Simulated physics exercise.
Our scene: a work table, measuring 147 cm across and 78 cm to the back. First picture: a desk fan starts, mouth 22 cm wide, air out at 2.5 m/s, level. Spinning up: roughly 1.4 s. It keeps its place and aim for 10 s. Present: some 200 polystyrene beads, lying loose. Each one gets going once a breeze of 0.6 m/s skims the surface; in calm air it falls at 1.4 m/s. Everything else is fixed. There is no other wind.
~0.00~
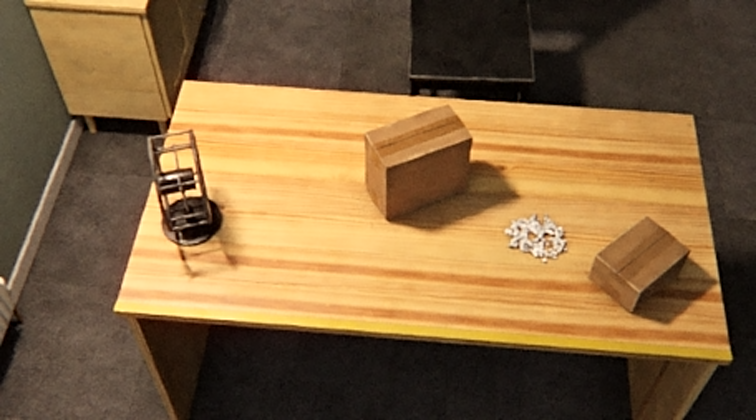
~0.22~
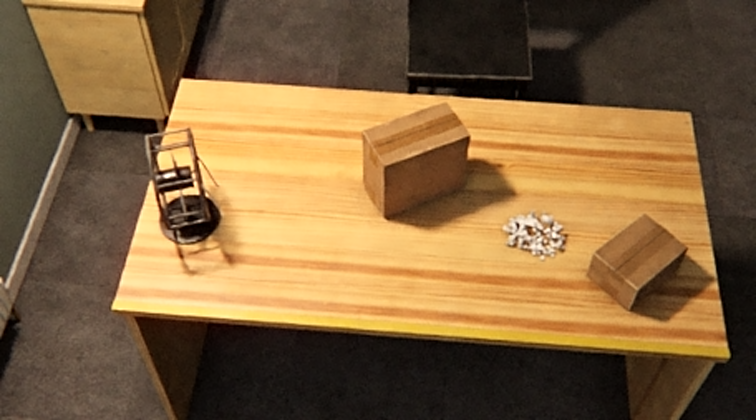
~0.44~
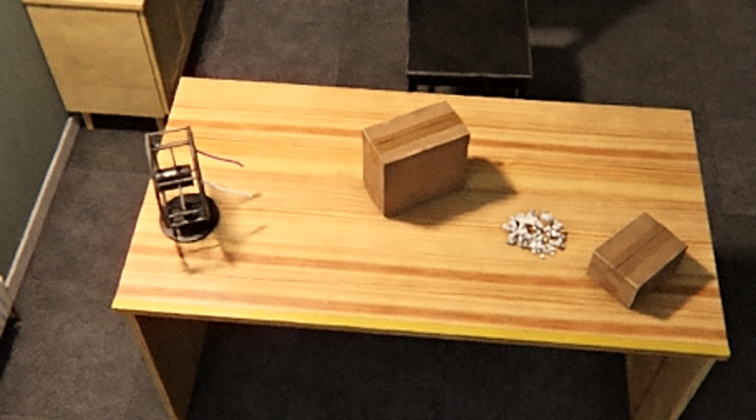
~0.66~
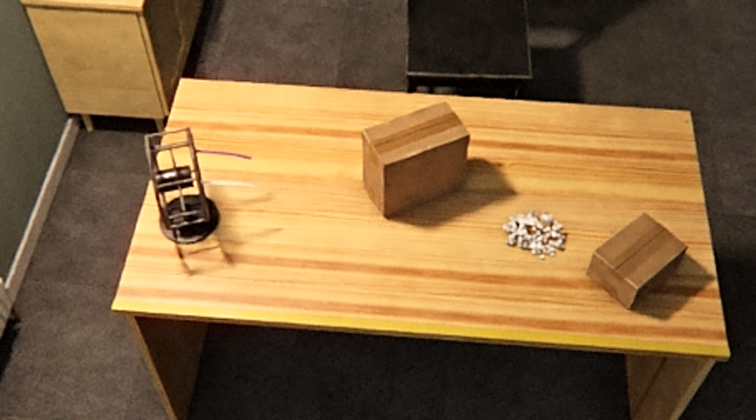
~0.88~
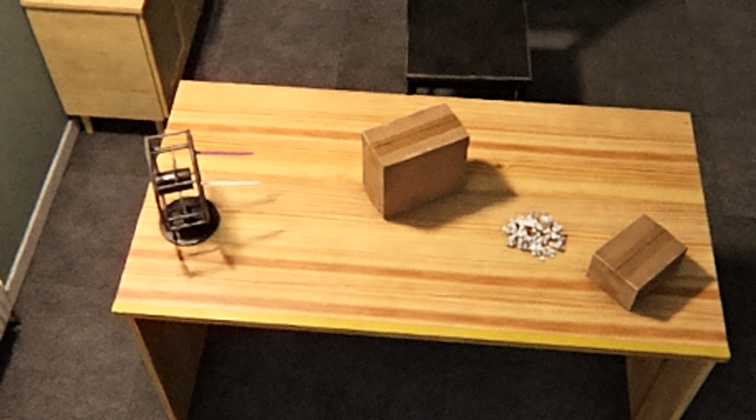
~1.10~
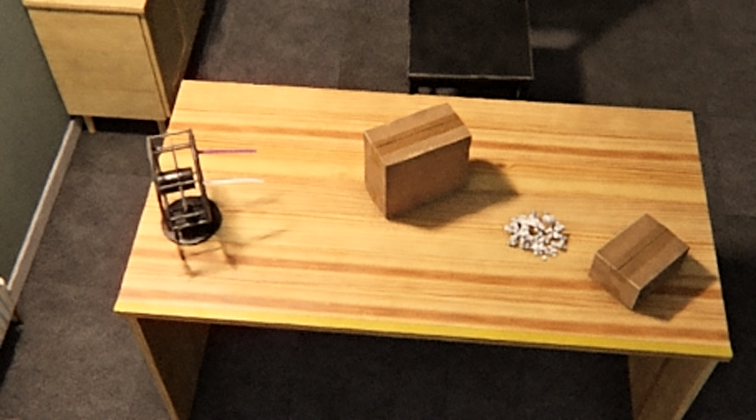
On a wooden work table, a small desk fan starting up at left, its streamers lifting rightward, while white beads and boxes stay still.
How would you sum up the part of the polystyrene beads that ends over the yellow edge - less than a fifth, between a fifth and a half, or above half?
The share falls short of one fifth.
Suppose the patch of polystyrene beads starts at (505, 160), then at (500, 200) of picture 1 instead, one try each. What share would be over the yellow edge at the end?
In turn: 0 per cent, 0 per cent.
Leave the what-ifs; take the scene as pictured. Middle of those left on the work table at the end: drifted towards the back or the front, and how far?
Towards the back, some 5 cm.
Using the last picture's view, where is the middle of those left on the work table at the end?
The middle is around pixel (649, 230).
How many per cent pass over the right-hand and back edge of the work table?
About 80 % right-hand, 2 % back.
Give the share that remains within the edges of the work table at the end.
Roughly 20 in a hundred.
After 2.0 s the count stands so, 0 % are over the yellow edge; the middle of those still in play is near (536, 230).
After 3.2 s the count stands so, 0 % are over the yellow edge; the middle of those still in play is near (601, 221).
After 5.5 s the count stands so, 0 % are over the yellow edge; the middle of those still in play is near (649, 230).
After 10.0 s, at the end, 0 % are over the yellow edge; the middle of those still in play is near (649, 230).
